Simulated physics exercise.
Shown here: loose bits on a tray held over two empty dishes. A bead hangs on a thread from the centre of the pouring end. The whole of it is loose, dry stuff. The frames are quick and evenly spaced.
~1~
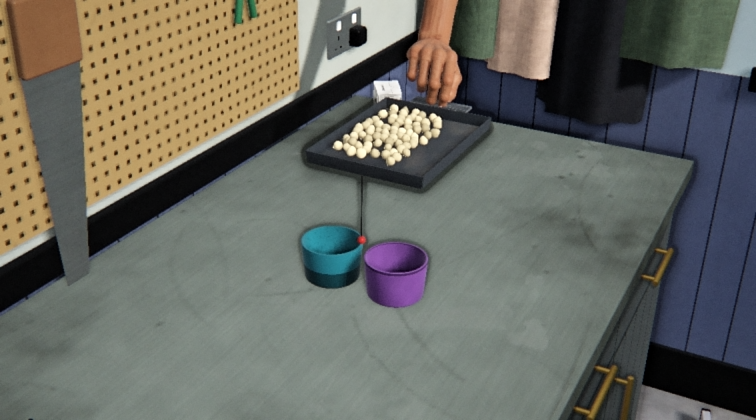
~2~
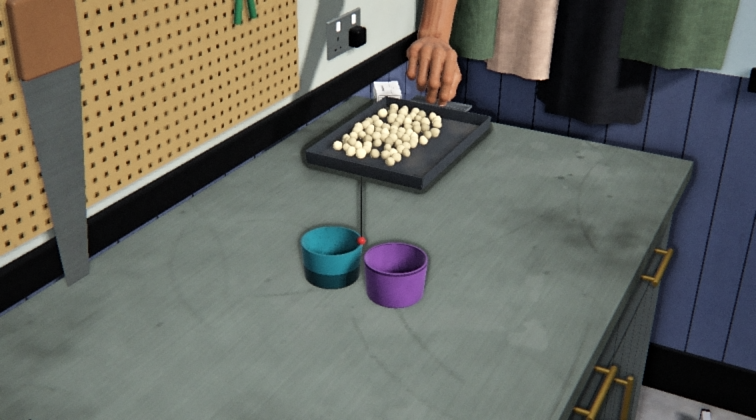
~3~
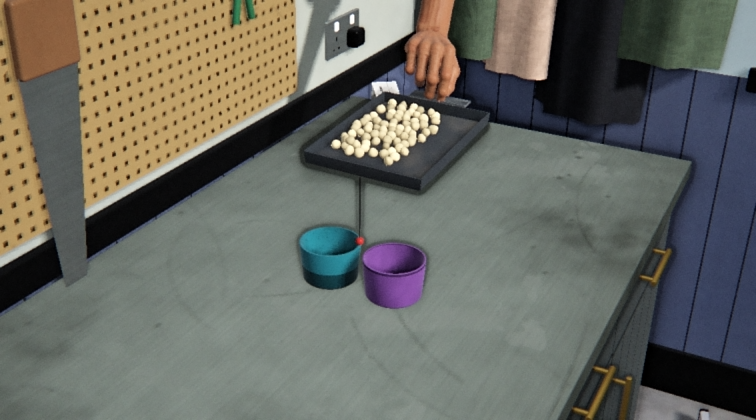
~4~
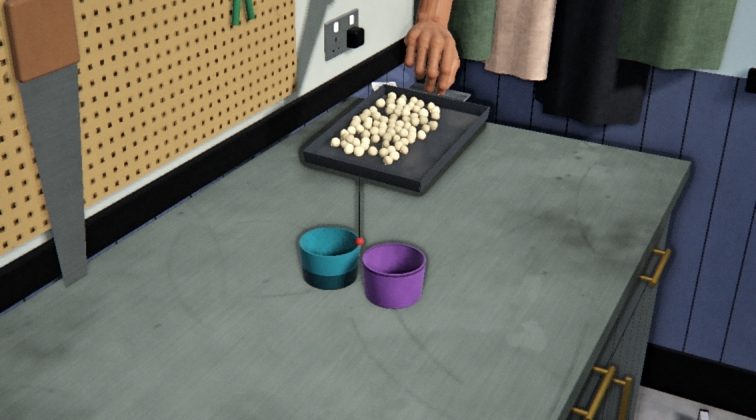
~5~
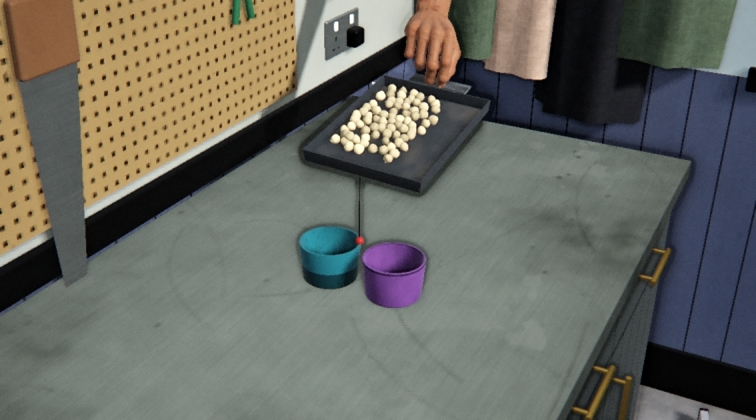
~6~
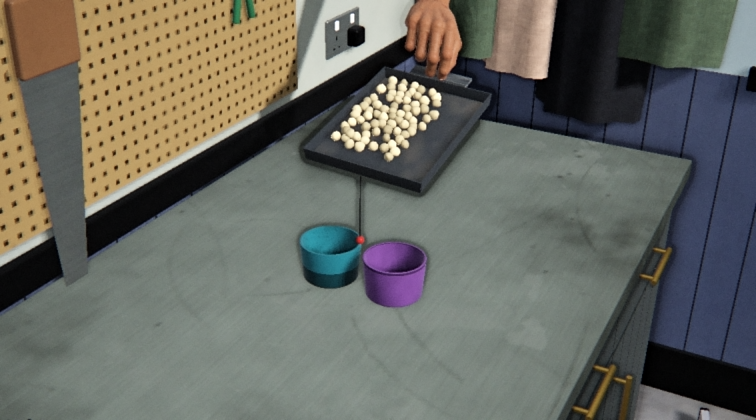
In the video, a hand holds a dark tray of small, round, pale nuts above a teal dish and a purple dish on a grey worktop, then gradually raises the tray's far end, tilting it slightly toward the dishes.
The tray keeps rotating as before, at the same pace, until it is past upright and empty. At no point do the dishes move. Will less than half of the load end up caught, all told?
Caught: Below half.
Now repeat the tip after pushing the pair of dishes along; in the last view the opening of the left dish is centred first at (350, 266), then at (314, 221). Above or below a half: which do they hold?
At place one the greater share; at place two a lesser share.
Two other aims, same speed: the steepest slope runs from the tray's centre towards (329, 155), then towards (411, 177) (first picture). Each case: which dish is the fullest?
Note: Place 1, the dish at the left; place 2, the dish at the right.
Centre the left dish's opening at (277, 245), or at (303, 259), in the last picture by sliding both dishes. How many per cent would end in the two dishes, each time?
Trial 1 about 20 %, trial 2 about 70 %.
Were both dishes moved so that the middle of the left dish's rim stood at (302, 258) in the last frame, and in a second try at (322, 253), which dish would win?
For the two places in order: The rightward one, the rightward one.
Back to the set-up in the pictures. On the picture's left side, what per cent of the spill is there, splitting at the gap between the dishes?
Roughly 50 %.
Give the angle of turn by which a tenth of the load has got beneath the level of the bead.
The tilt is near 105° by then.
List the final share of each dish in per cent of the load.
Per hundred pieces: Left dish roughly 0, right dish roughly 20.
Soon after the last picture, tray tipped steeply; all on the tray.
A little later, tray tipped right over; nearly all on the tray; a stray few outside both.
Later still, tray tipped past a quarter turn; about a quarter in the right dish; most outside both.
At rest, tray tipped past a quarter turn; about a quarter in the right dish; none in the left dish; most outside both.
